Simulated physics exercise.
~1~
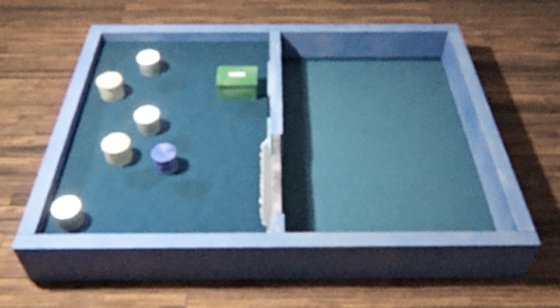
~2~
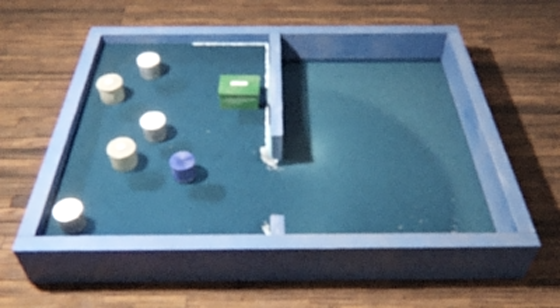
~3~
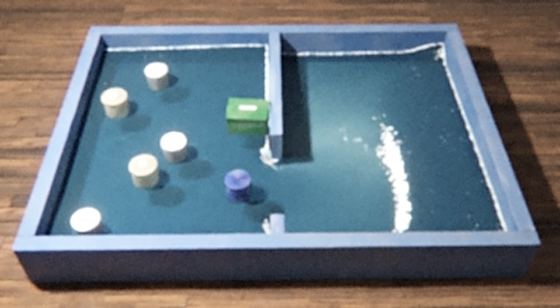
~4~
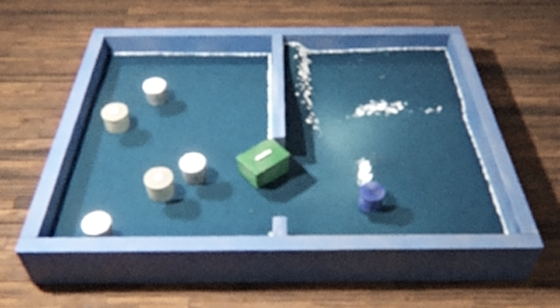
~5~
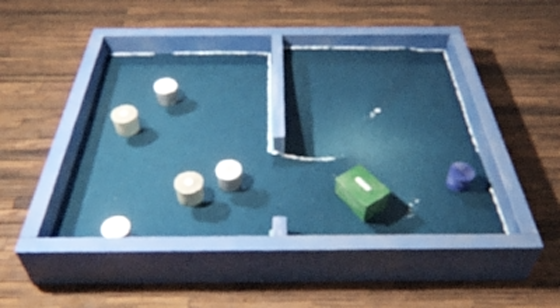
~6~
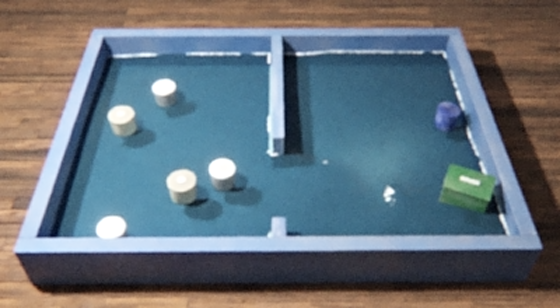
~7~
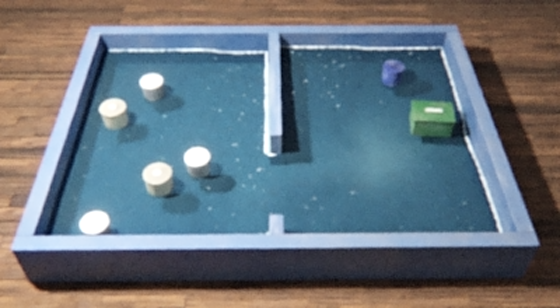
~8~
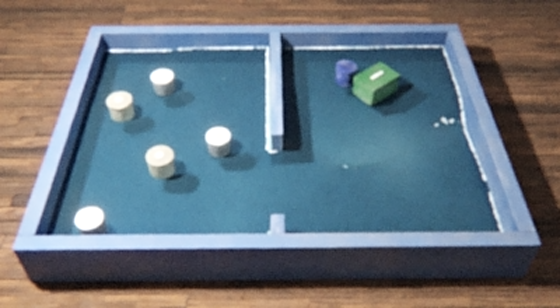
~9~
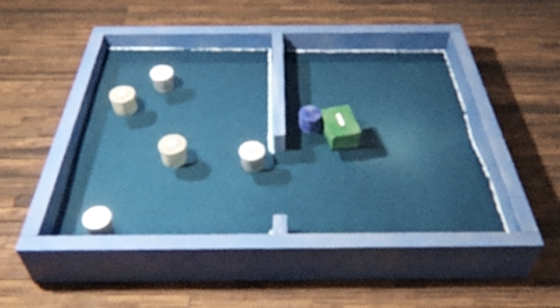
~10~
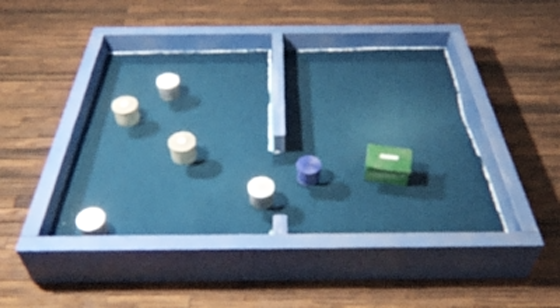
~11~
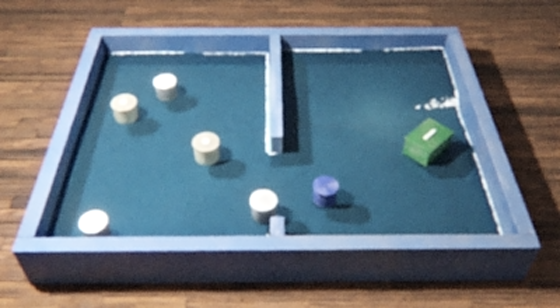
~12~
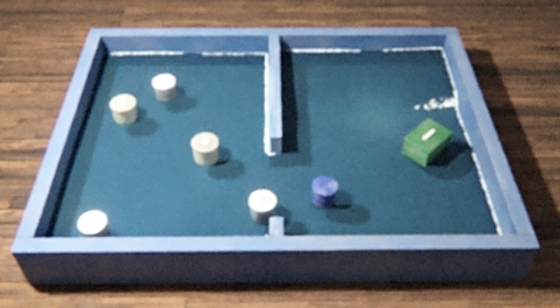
In this clip, a partition opens in a shallow two-part tank, and a blue pail and green tote drift through the gap, circling the right side. Cream tubs shift about on the left, and the pail and tote end afloat beyond the divider, the tote near the right wall.
